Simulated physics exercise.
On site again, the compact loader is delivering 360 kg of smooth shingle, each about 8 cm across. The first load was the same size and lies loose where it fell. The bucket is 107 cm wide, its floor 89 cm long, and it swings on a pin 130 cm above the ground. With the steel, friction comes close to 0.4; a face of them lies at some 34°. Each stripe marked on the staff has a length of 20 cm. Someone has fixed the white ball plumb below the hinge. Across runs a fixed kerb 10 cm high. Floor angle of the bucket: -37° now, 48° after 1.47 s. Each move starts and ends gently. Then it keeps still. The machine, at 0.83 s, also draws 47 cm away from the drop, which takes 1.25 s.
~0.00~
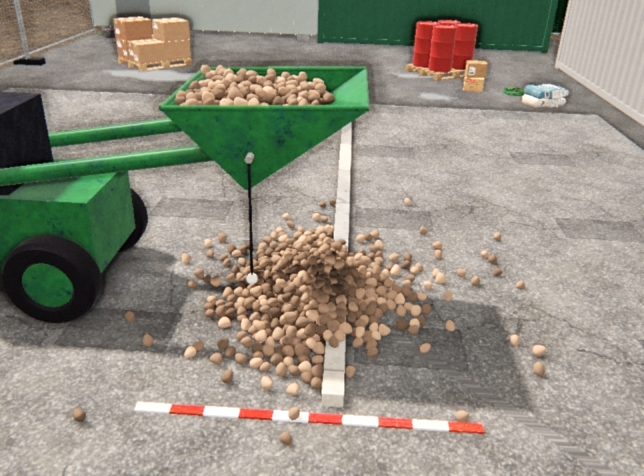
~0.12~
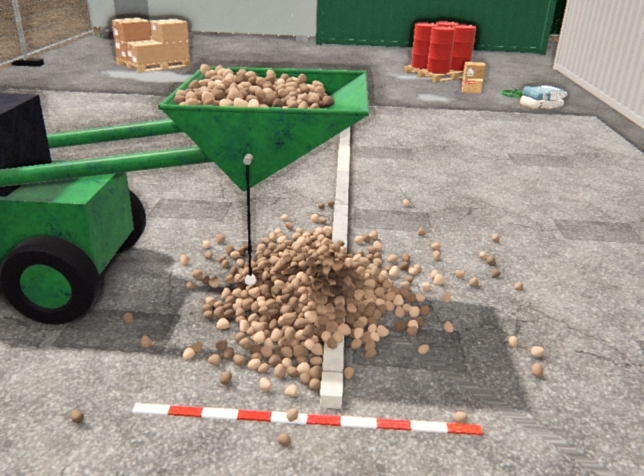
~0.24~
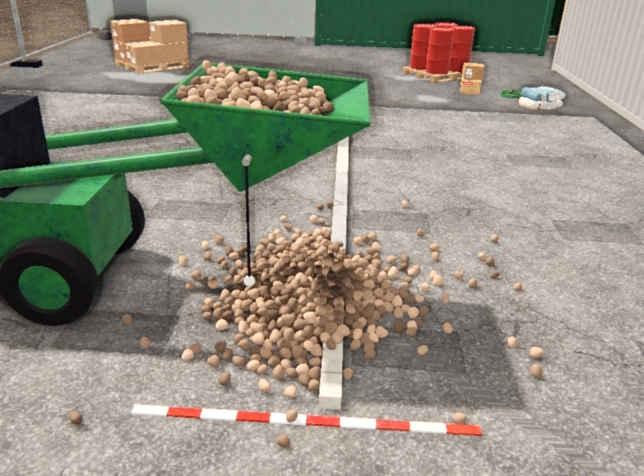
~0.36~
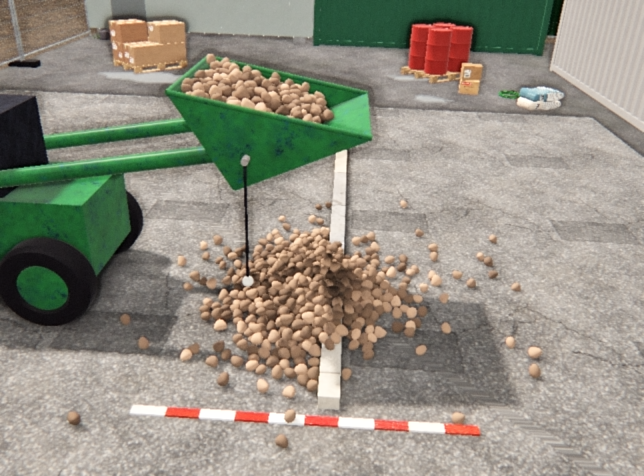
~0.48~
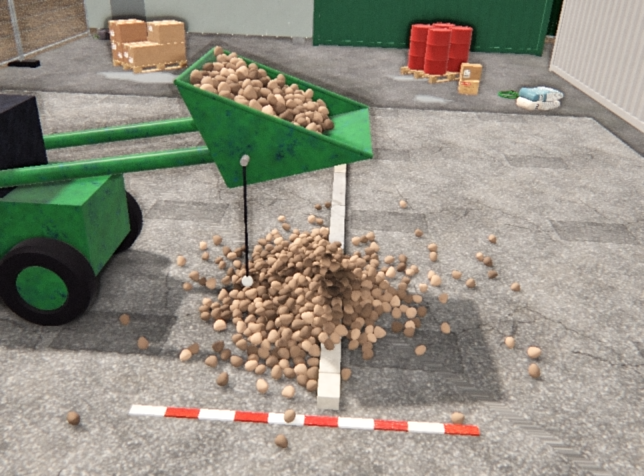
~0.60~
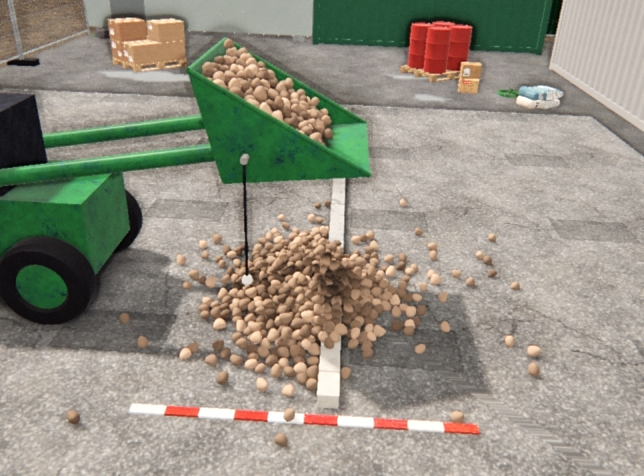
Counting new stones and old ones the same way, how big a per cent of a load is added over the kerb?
64 per cent, roughly.
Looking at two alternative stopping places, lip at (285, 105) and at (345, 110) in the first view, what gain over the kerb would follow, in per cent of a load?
Near 10 in a hundred first, near 45 in a hundred second.
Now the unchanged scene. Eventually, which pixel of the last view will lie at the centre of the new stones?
I'd say close to (362, 287).
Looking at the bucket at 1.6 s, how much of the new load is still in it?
I'd say about 10 per cent.
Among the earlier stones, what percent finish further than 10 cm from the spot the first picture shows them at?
Around 25 in a hundred.
After 1.1 s the floor is at 35°; in per cent of one load, 91 in the bucket, 84 on this side of the kerb, 25 over the kerb; the foremost stones are at (503, 291).
After 1.6 s the floor is at 48°; in per cent of one load, 8 in the bucket, 123 on this side of the kerb, 69 over the kerb; the foremost stones are at (503, 291).
After 2.5 s the floor is at 48°; in per cent of one load, 0 in the bucket, 114 on this side of the kerb, 86 over the kerb; the foremost stones are at (533, 287).
After 5.1 s the floor is at 48°; in per cent of one load, 0 in the bucket, 114 on this side of the kerb, 86 over the kerb; the foremost stones are at (535, 287). Net gain over the kerb, 64.
